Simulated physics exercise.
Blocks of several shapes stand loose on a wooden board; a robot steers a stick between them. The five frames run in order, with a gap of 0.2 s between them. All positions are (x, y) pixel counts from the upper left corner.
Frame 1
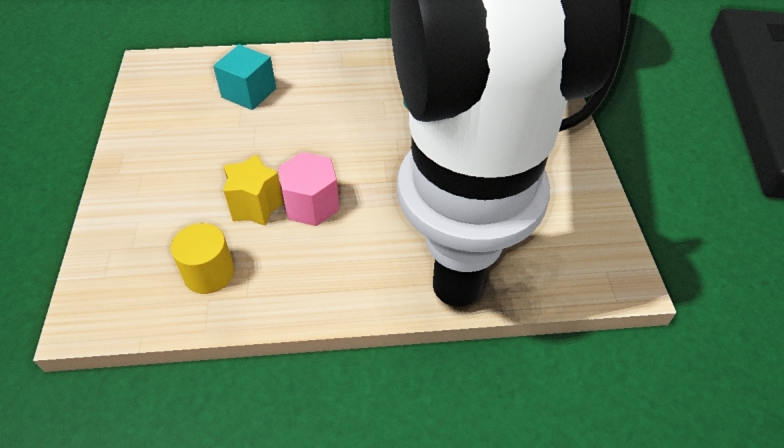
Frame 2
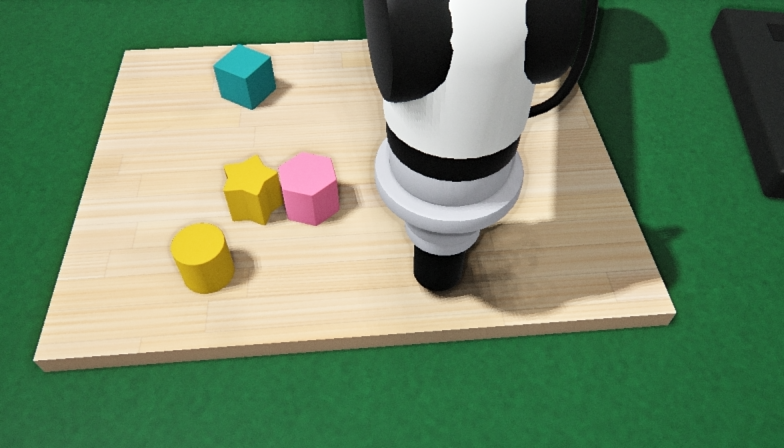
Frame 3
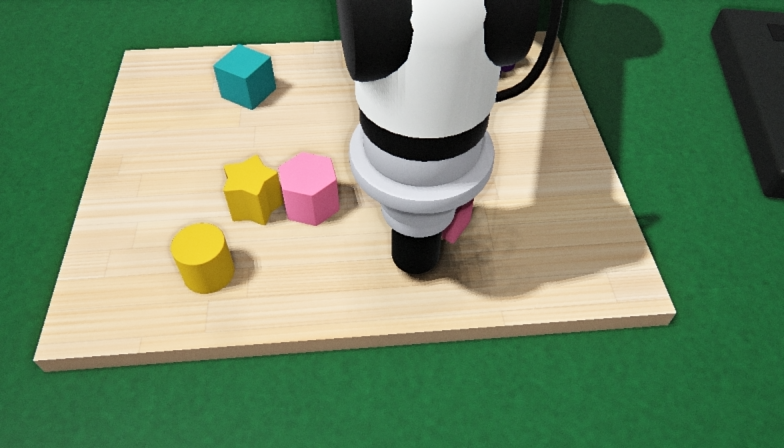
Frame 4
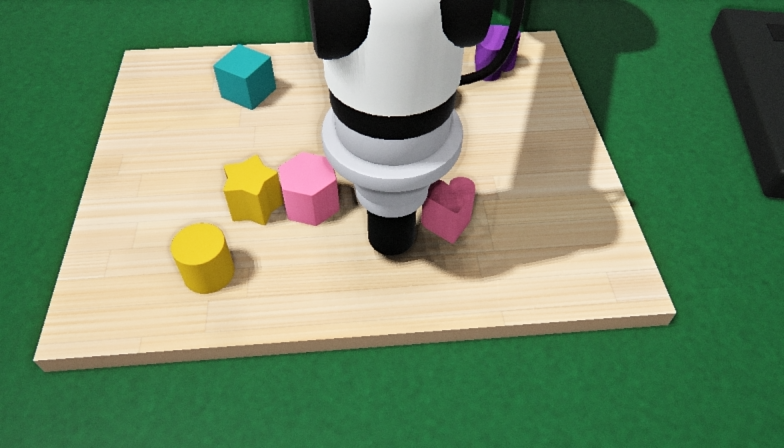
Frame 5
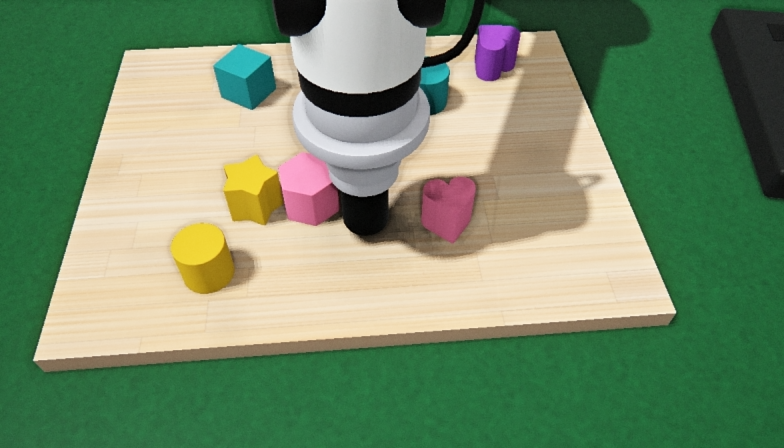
We see a robot arm with a black stick move left and slightly upward across a wooden board of colourful blocks, revealing a pink heart block, then purple and teal ones, as it nears the still pink six-sided block.
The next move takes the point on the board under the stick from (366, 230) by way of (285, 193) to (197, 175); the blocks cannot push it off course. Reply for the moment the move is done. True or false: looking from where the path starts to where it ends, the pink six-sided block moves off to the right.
True.
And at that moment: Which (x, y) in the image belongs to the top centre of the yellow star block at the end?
Its top middle: (173, 175).
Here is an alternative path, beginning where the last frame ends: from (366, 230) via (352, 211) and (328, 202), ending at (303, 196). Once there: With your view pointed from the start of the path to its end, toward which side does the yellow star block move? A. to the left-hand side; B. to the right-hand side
A.
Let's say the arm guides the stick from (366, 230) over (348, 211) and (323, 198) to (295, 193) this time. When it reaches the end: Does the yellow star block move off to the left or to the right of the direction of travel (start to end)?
Heads left.
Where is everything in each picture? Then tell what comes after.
The first picture shows tip of the stick at (457, 287), middles of tops, yellow star block at (248, 175), pink six-sided block at (307, 173), pink heart block hidden.
The second picture shows stick at (437, 273), nothing pushed.
The third picture shows stick at (415, 256), nothing pushed.
The fourth picture shows stick at (391, 239), nothing pushed.
The fifth picture shows stick at (366, 220), yellow star block at (248, 175), pink six-sided block at (307, 173), pink heart block at (451, 192).
On the path given first. One third of the way, stick at (311, 192); yellow star block at (220, 173), turned 55° anticlockwise; pink six-sided block at (266, 153).
Two thirds of the way, stick at (251, 176); yellow star block at (198, 174), turned 105° anticlockwise; pink six-sided block at (211, 135).
At the end, stick at (193, 165); yellow star block at (173, 175), turned 180° anticlockwise; pink six-sided block at (162, 117), turned 25° clockwise; pink heart block unmoved.
